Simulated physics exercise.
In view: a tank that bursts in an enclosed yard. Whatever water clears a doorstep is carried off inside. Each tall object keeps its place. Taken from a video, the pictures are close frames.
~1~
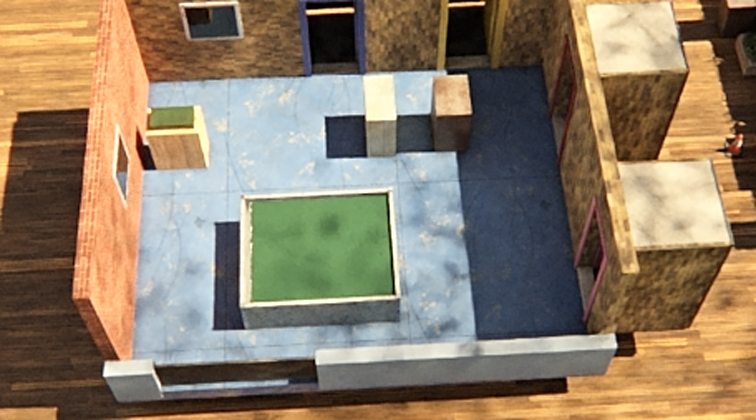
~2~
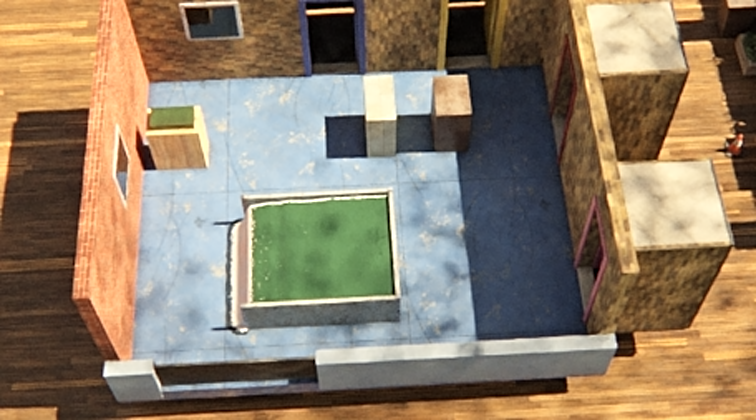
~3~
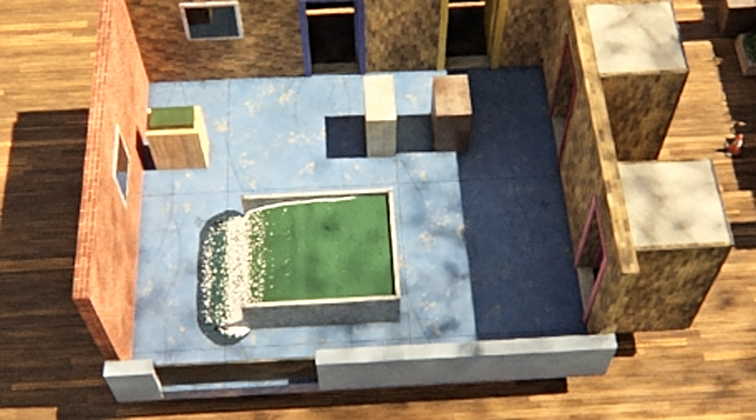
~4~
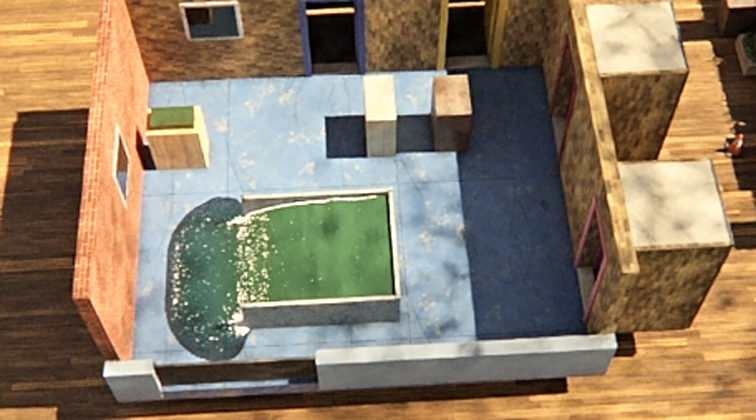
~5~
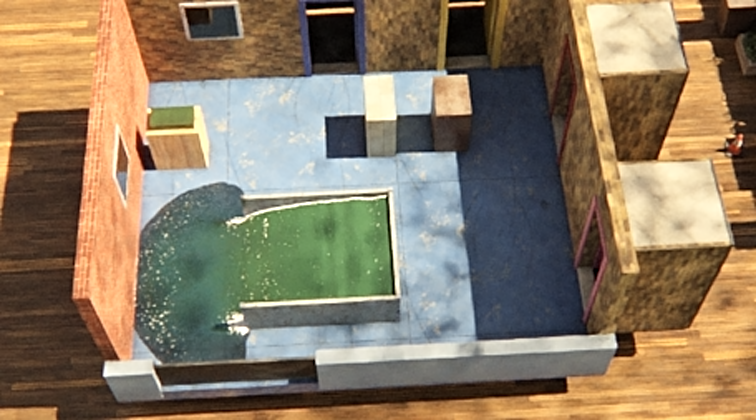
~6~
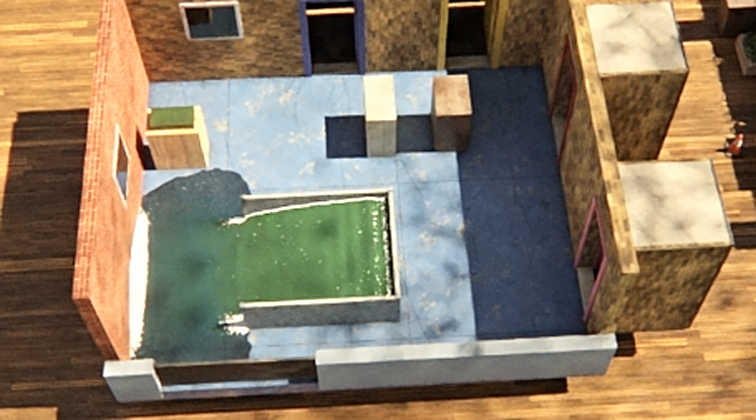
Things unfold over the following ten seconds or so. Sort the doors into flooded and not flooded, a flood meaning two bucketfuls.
Sorted: Blue door - flooded; red door - not flooded; pink door - flooded; yellow door - flooded.
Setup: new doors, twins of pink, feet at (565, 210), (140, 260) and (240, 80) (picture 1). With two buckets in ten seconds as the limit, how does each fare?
Log: Door one is below the limit; door two is above the limit; door three is below the limit.
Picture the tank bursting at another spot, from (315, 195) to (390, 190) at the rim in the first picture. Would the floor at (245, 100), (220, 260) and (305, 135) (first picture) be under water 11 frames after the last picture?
Submerged, unwetted, submerged.
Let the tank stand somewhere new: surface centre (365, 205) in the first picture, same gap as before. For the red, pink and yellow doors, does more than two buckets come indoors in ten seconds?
The red door falls short, the pink door overshoots the limit, and the yellow door falls short.
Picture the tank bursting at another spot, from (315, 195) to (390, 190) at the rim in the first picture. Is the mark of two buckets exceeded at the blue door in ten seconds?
Check on blue - it gets too much.
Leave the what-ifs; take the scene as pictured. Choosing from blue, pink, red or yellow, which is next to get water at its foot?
First in line is the blue door.
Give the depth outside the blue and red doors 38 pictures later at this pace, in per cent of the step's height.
In order: Roughly 310 % and 60 %.
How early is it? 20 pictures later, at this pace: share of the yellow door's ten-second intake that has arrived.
I'd say some 0 per cent.
A moment on, water covers 20 % of the floor; the blue door not reached, the red door not reached, the pink door not reached, the yellow door not reached.
Next, water covers 25 % of the floor; the blue door not reached, the red door not reached, the pink door not reached, the yellow door not reached.
Then, water covers 60 % of the floor; the blue door wet at the sill, nothing in, the red door not reached, the pink door not reached, the yellow door not reached.
Later, water covers 90 % of the floor; the blue door under two buckets in, the red door wet at the sill, nothing in, the pink door over two buckets in, the yellow door wet at the sill, nothing in.
In the end, water covers 100 % of the floor; the blue door far over two buckets in, the red door under two buckets in, the pink door over two buckets in, the yellow door over two buckets in.
